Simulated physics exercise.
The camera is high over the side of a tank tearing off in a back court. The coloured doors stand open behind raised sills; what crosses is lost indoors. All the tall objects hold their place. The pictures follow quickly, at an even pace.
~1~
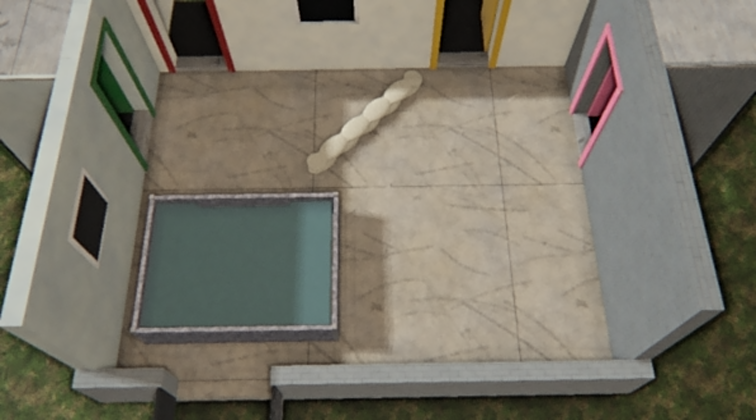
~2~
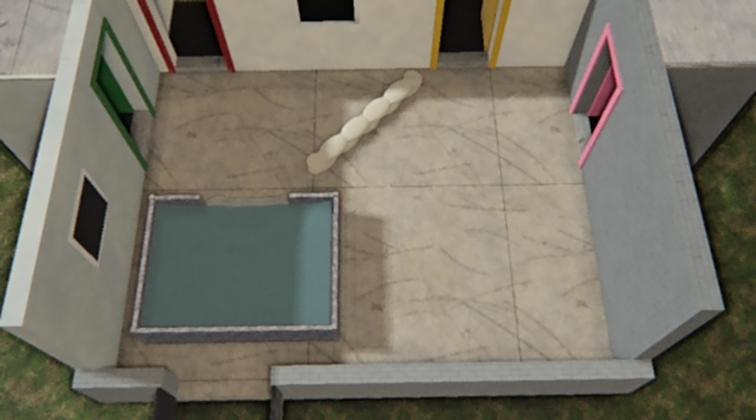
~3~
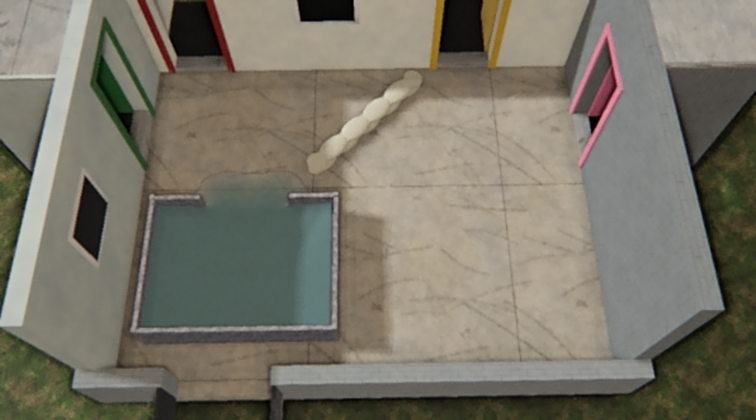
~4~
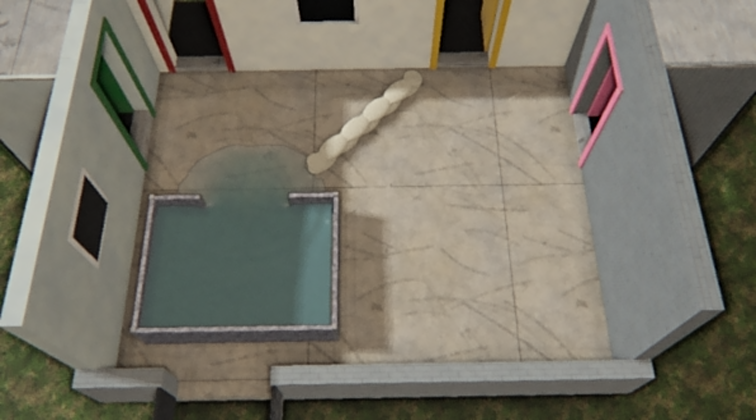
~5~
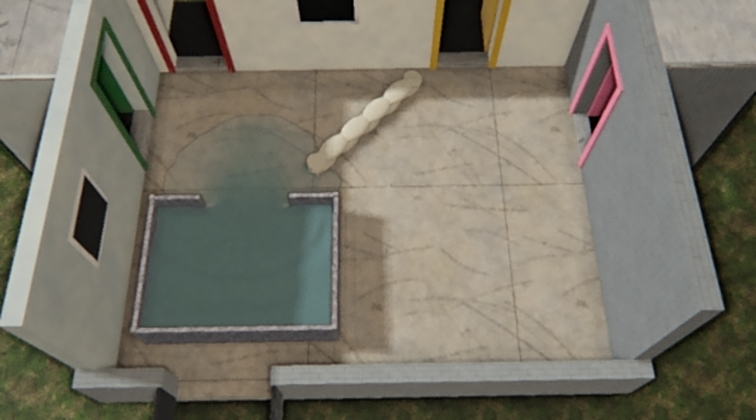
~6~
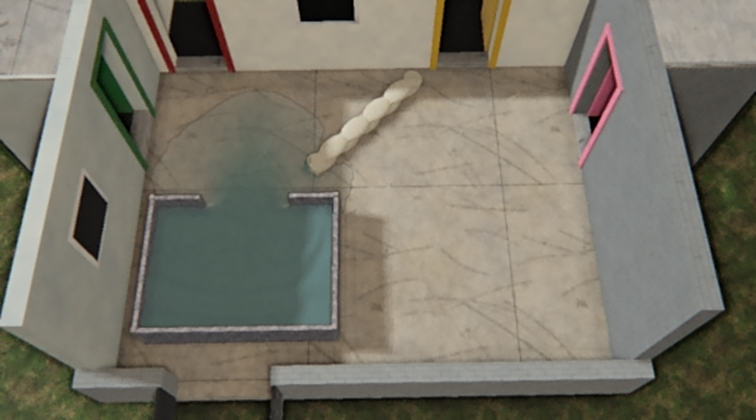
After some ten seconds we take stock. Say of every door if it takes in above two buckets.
The yellow door admits no more than that; the pink door admits no more than that; the green door admits no more than that; the red door lets in a lot.
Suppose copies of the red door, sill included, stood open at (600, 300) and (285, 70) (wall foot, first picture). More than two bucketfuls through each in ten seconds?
In that order: Is under, passes that mark.
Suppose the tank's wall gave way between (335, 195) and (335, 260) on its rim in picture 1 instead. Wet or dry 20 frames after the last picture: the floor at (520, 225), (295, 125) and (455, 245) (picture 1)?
As listed: Covered, clear, awash.
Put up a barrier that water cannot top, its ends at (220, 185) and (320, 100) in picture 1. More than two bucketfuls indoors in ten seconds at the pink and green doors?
In short: The pink one is over, the green one holds.
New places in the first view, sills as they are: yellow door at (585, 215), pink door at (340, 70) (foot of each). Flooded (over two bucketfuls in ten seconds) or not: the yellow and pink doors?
Then: The yellow door holds, the pink door goes over.
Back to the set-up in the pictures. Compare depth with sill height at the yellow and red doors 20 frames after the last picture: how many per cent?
Near 40 and 180 in a hundred.
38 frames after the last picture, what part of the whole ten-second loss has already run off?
Roughly 70 per cent.
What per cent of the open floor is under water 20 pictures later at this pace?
I make it 40 per cent.
A moment on, water covers 25 % of the floor; the yellow door not reached, the pink door not reached, the green door wet at the sill, nothing in, the red door under two buckets in.
Next, water covers 30 % of the floor; the yellow door not reached, the pink door not reached, the green door wet at the sill, nothing in, the red door over two buckets in.
Then, water covers 40 % of the floor; the yellow door wet at the sill, nothing in, the pink door not reached, the green door wet at the sill, nothing in, the red door far over two buckets in.
Later, water covers 50 % of the floor; the yellow door wet at the sill, nothing in, the pink door under two buckets in, the green door wet at the sill, nothing in, the red door far over two buckets in.
In the end, water covers 85 % of the floor; the yellow door wet at the sill, nothing in, the pink door under two buckets in, the green door wet at the sill, nothing in, the red door far over two buckets in.
